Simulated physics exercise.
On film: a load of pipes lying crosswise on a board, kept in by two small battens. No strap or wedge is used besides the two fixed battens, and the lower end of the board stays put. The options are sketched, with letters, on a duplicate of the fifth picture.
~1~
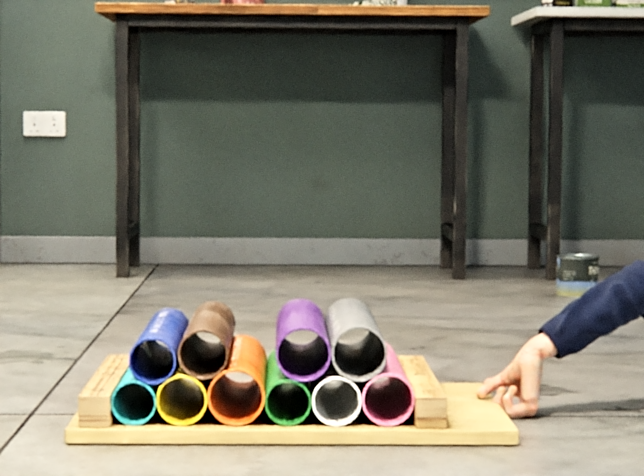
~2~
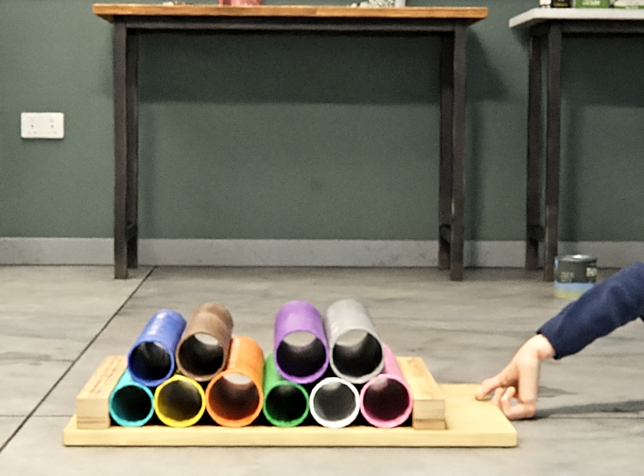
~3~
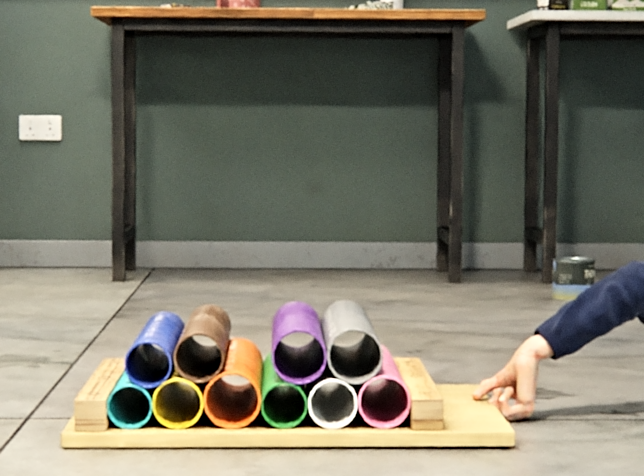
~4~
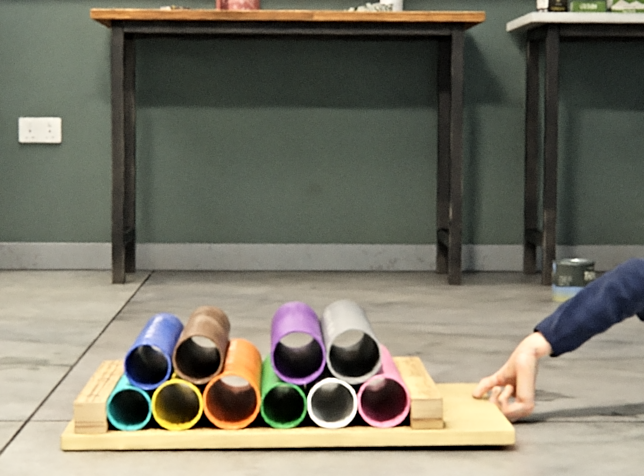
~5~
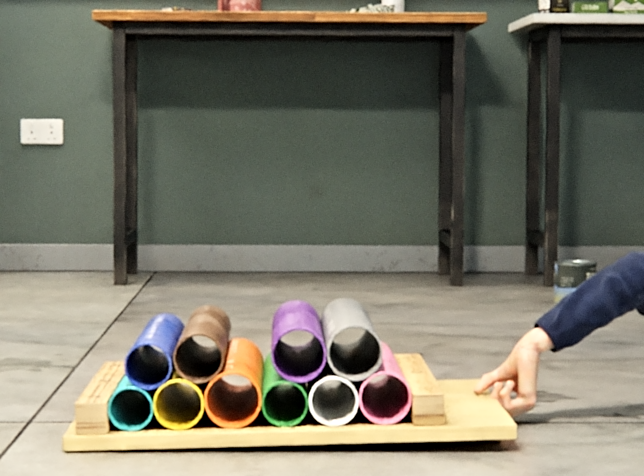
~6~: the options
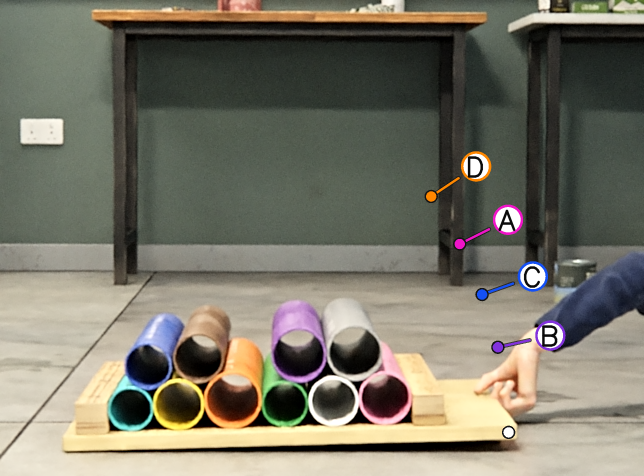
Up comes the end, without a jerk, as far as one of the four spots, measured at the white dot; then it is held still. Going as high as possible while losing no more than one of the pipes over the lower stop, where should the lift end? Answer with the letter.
The answer is mark C.
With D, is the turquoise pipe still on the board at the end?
Yes, with D.
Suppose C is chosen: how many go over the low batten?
It comes to none.
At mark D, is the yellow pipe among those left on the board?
Yes.
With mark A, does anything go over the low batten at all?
Yes.
On the copy, A at (459, 244); B at (498, 347); C at (482, 295); D at (431, 197); the white dot at (508, 433).
On C. First, board at 14°.
Then, board at 20°.
Finally, board at 20°, none over the low batten.
By contrast, A four over the low batten (grey, blue, purple, brown); B none over the low batten; D four over the low batten (grey, blue, purple, brown).
